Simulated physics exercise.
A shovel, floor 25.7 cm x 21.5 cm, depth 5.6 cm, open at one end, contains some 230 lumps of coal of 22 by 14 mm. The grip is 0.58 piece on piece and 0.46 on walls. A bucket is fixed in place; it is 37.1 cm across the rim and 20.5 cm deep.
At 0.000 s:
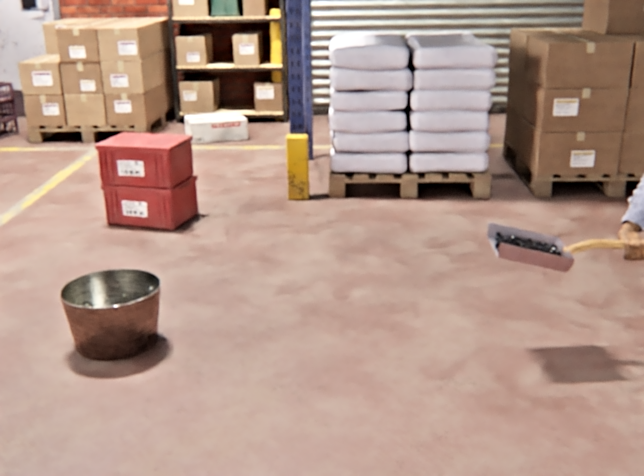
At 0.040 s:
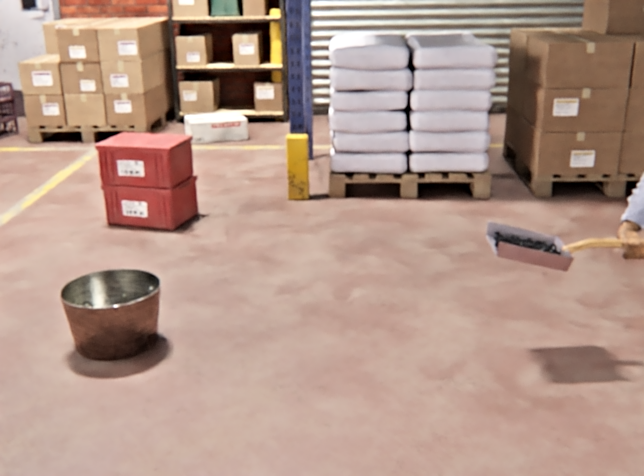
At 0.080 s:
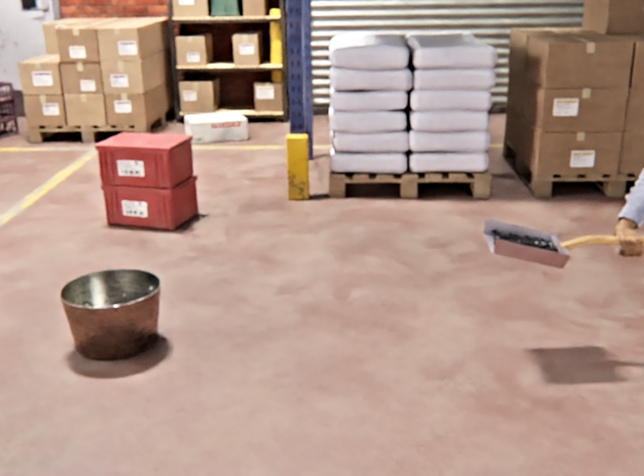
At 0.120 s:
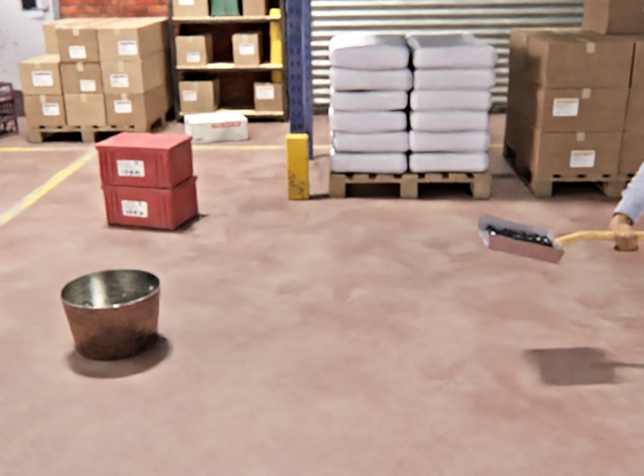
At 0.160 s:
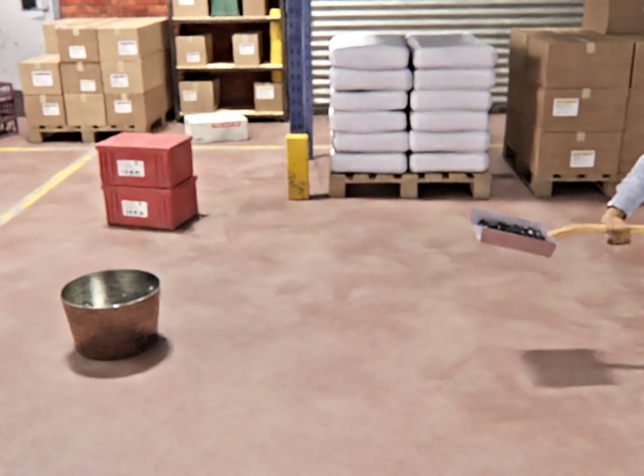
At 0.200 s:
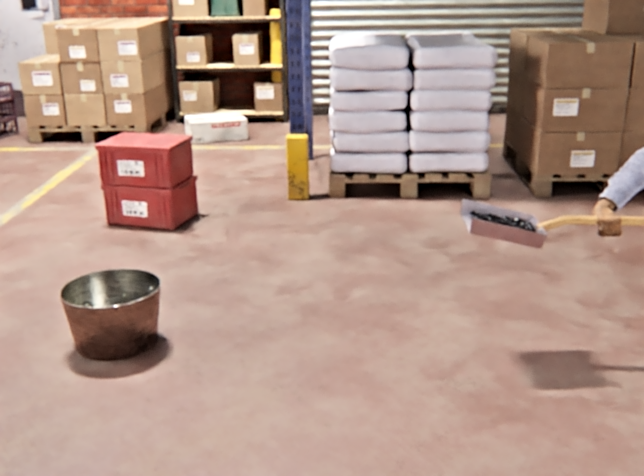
A hand at the right edge grips the wooden handle of a shovel holding small dark lumps above the floor of a warehouse, seen from a fixed, slightly raised viewpoint. A copper-coloured bucket stands at left near two stacked red boxes, with pale sacks, brown cartons and shelving behind. The hand moves the level-looking shovel slowly a short way left, its shadow shifting slightly below.
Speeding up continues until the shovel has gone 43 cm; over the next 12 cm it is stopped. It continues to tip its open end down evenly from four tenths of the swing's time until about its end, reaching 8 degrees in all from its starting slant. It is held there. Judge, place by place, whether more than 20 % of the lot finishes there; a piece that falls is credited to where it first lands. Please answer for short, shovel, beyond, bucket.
On the ground short of the target's middle - more, shovel - not more, ground beyond - not more, bucket - not more.
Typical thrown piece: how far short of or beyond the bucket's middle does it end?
Roughly 20 cm short.
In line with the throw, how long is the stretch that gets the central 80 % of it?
I'd put it at about 15 cm.
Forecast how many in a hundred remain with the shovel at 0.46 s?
About 75 per cent is still with the shovel.
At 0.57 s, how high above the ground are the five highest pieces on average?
Around 80 cm.
Then, at 0.34 s, tilt 10 degrees; shovel 100 %; middle of all pieces near (455, 180).
After 0.46 s, tilt 6 degrees; shovel 75 %, in the air 25 %; middle of all pieces near (395, 140).
Then, at 0.57 s, tilt 6 degrees; in the air 100 %; middle of all pieces near (339, 138).
After 0.67 s, tilt 6 degrees; in the air 100 %; middle of all pieces near (288, 164).
At rest (1.1 s), short 100 %, shovel 0 %, beyond 0 %, bucket 0 %.
